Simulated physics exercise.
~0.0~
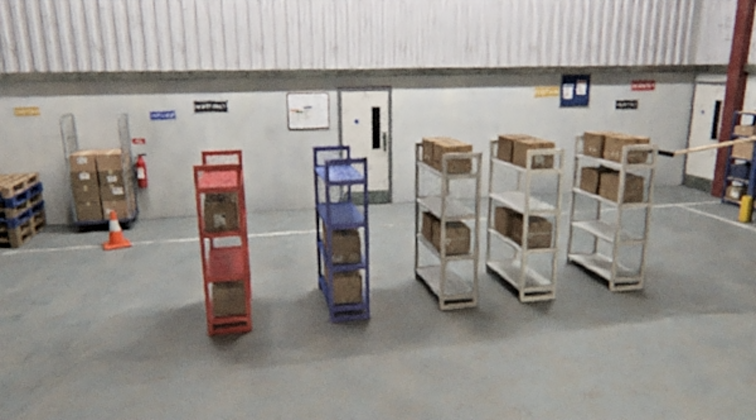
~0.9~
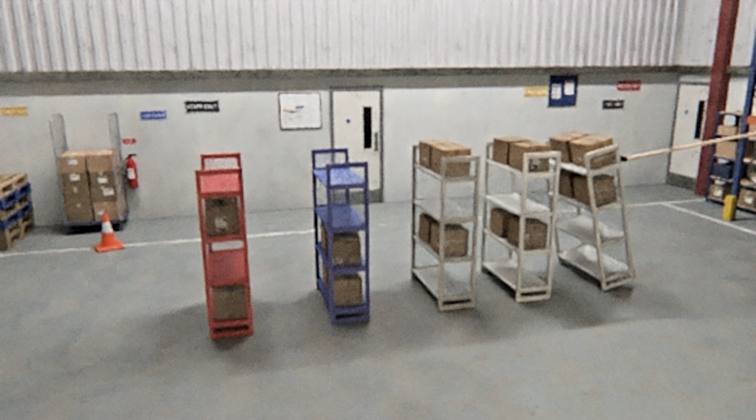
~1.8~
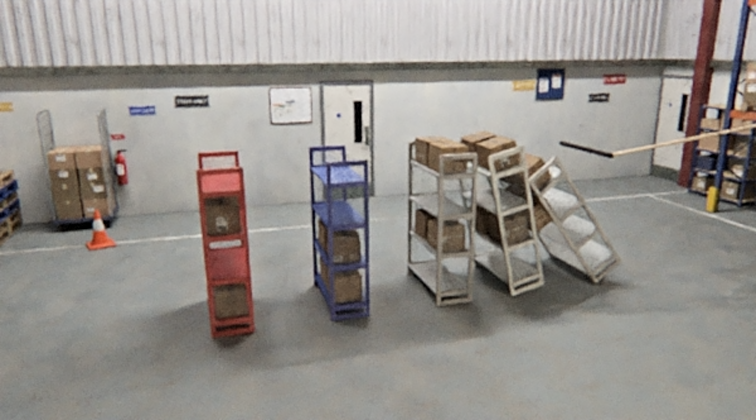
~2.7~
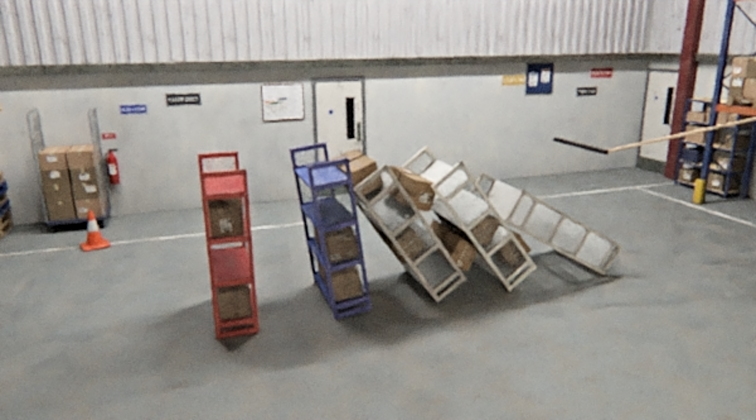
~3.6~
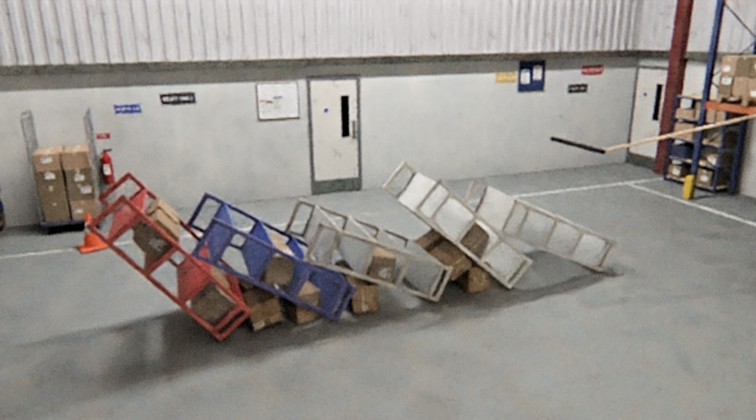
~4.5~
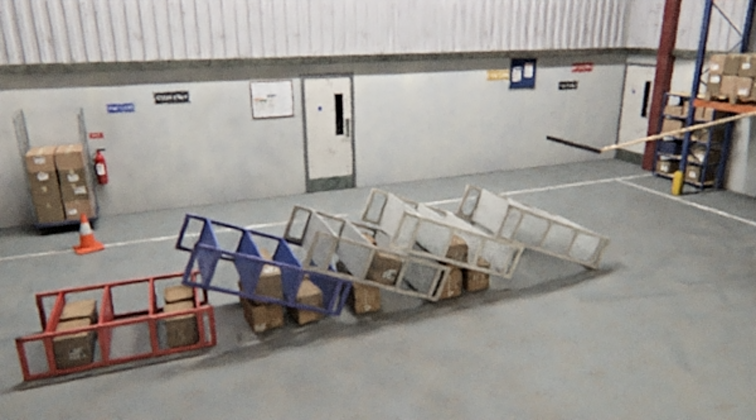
In a grey-floored warehouse, seen from slightly above by a gently drifting camera, five open racks holding cardboard boxes stand in a row before a pale wall with a door. The red rack is at the left, a blue one beside it, and three whitish ones stretch to the right. A long pole reaching in from the right tips the rightmost rack leftward. It leans into its neighbour, and the pale racks topple in turn, spilling boxes. The blue rack tilts next, then the red. Finally the red rack lies flat, while the others rest slanted, overlapping above fallen boxes.
